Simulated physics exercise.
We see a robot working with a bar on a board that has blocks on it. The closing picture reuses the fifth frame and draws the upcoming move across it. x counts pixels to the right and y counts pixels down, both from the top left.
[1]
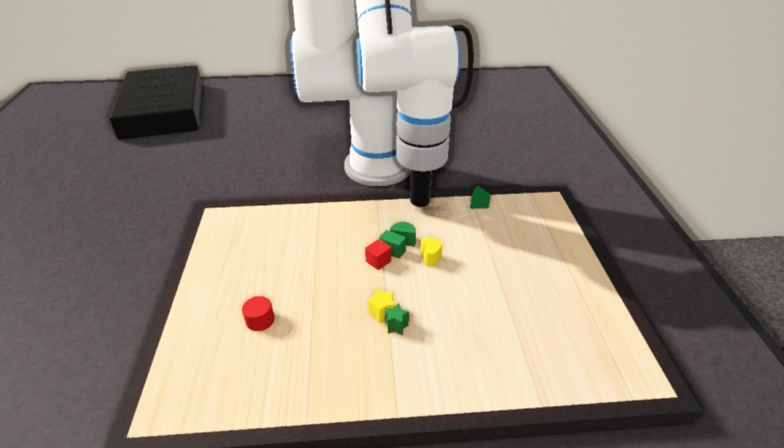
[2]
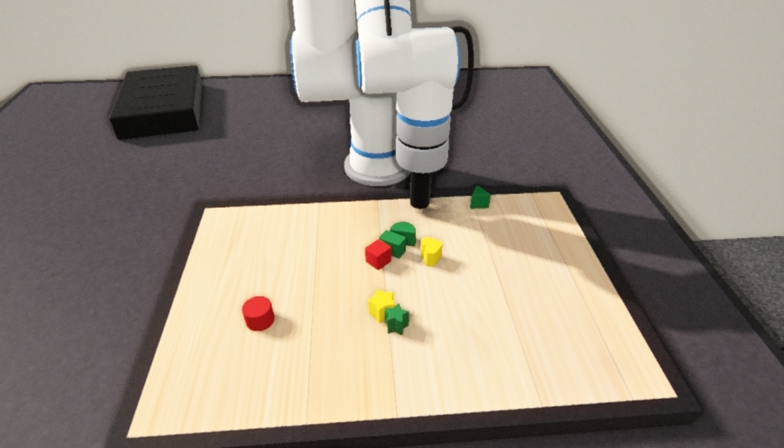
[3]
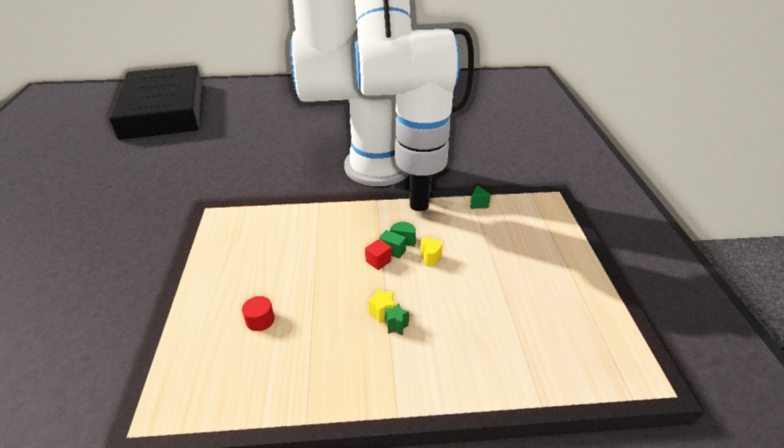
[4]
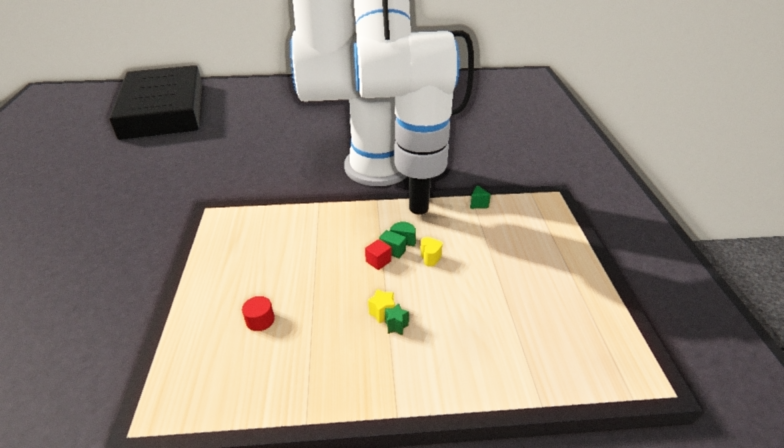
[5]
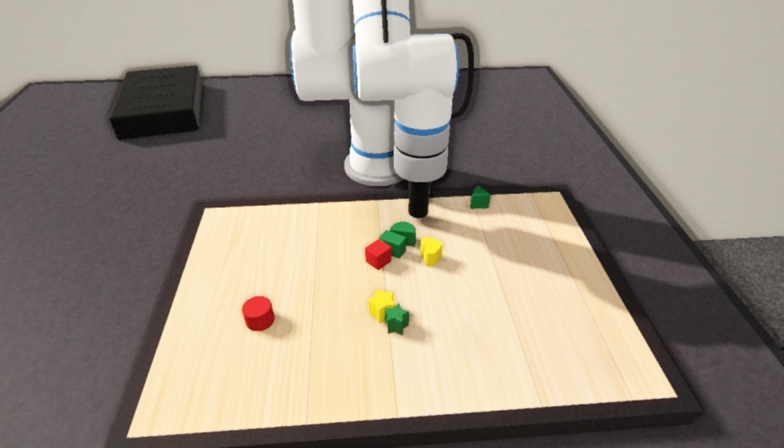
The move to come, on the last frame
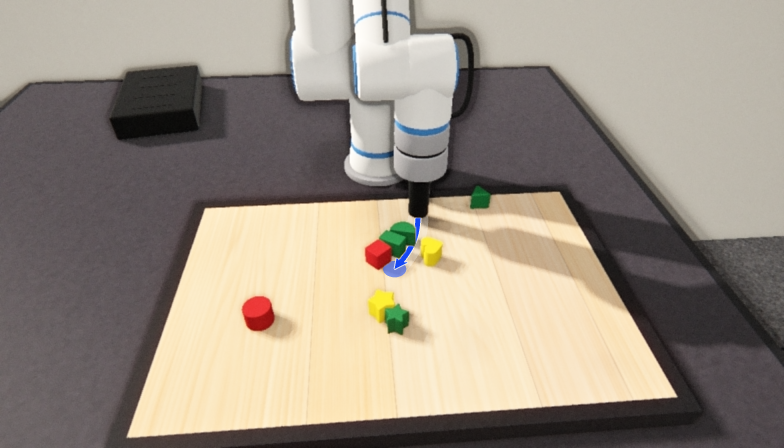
A robot arm lowers its black bar slightly toward the viewer above motionless coloured blocks.
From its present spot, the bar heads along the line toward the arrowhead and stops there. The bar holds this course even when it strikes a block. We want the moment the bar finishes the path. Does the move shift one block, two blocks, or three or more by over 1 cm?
I'd say three or more blocks get moved.
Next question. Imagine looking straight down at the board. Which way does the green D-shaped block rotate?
It spins clockwise.
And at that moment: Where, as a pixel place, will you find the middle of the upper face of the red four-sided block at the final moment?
If I read the scene right, the answer is (341, 257).
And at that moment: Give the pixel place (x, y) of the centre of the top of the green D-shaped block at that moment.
Its top face will be centred at roughly (374, 258).
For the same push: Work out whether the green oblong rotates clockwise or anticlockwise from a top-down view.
If we look at it from overhead, the green oblong pivots clockwise.
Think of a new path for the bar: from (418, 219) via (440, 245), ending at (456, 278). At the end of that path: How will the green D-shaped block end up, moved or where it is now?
The answer is that it remains undisturbed.
The drawn path runs from (418, 219) by way of (413, 243) to (395, 269).
What follows on the original path. One third of the way, bar at (416, 229); green D-shaped block at (401, 230), turned 15° clockwise.
Two thirds of the way, bar at (408, 246); red four-sided block at (361, 254), turned 15° clockwise; green oblong at (376, 248), turned 30° clockwise; green D-shaped block at (390, 244), turned 45° clockwise.
At the end, bar at (395, 263); red four-sided block at (341, 257), turned 45° clockwise; green oblong at (359, 256), turned 60° clockwise; green D-shaped block at (374, 258), turned 75° clockwise; yellow heart block not moved.
